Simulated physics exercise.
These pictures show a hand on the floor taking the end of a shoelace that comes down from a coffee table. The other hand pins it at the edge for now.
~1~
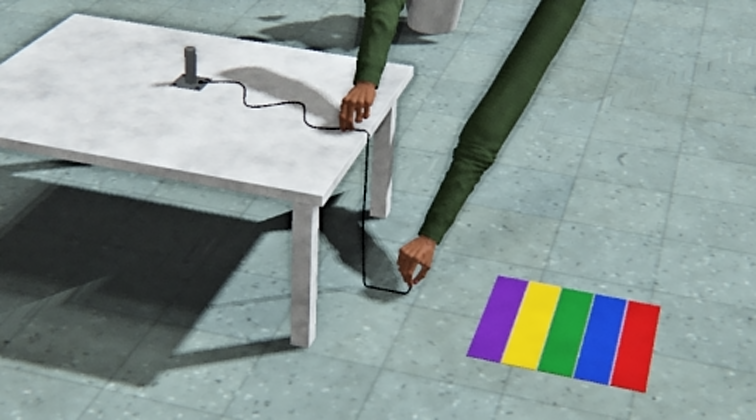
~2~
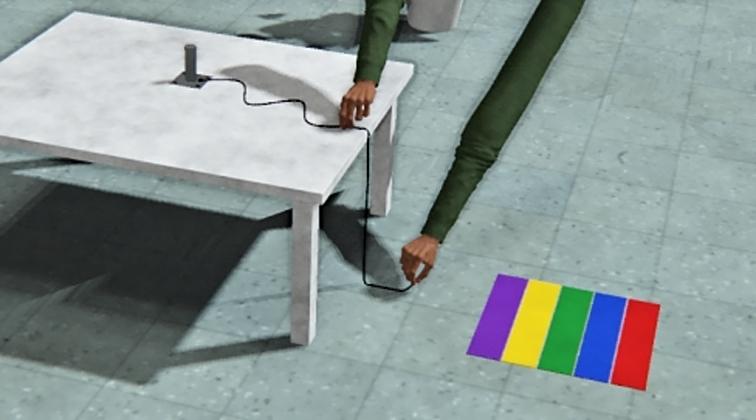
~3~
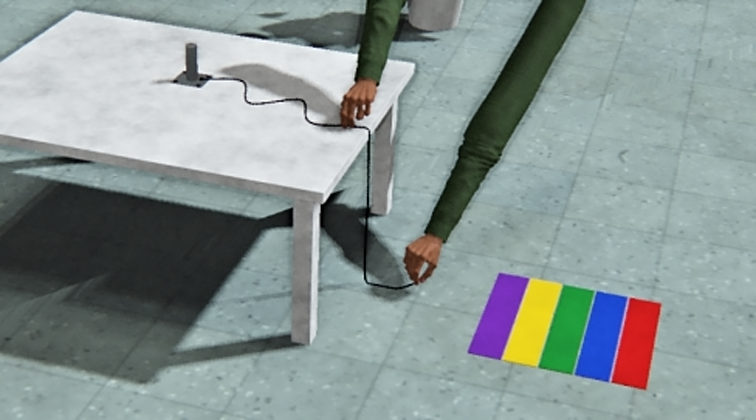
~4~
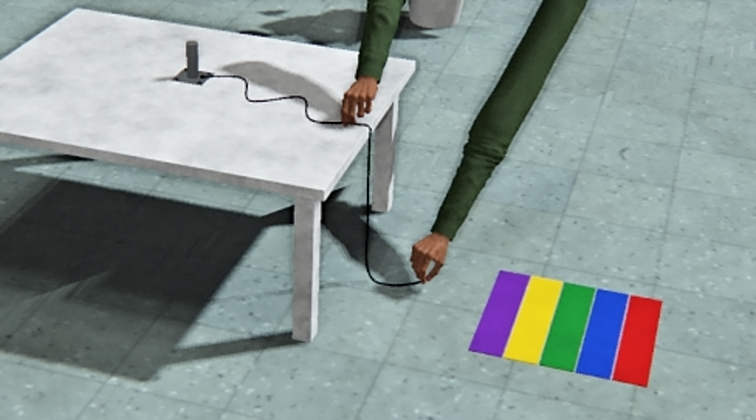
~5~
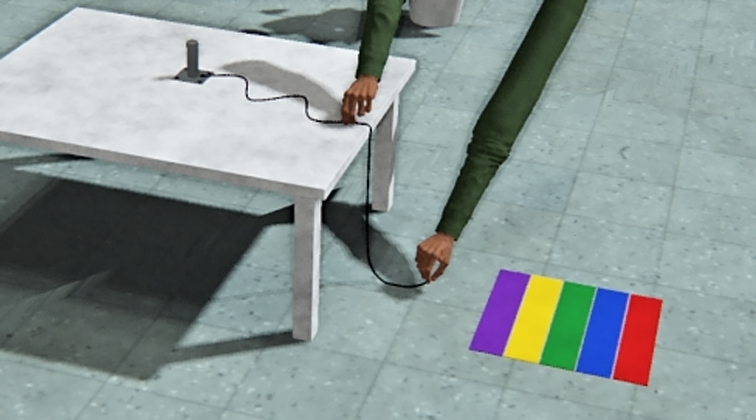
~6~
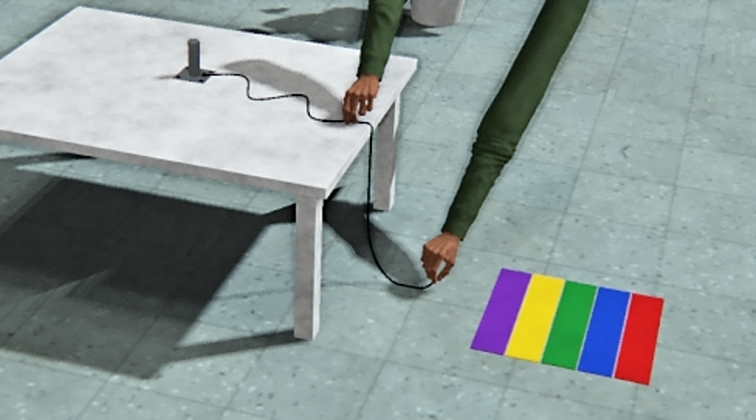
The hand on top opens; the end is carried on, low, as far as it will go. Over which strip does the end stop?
It gets as far as the blue strip.
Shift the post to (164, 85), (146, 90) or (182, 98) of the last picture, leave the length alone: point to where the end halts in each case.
In that order: (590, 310), (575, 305) and (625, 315).
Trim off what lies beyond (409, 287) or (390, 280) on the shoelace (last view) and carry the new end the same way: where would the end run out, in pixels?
In that order: (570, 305) and (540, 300).
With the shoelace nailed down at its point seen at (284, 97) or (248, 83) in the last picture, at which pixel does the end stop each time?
About (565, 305) and (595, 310).
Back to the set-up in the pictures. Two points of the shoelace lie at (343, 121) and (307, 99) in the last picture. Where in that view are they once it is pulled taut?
The first at (404, 152), the second at (341, 112).
Early on, end near (545, 301); over yellow.
Midway, end near (588, 309); over green.
At the end of the slack, end near (611, 314); over blue. The blue one.
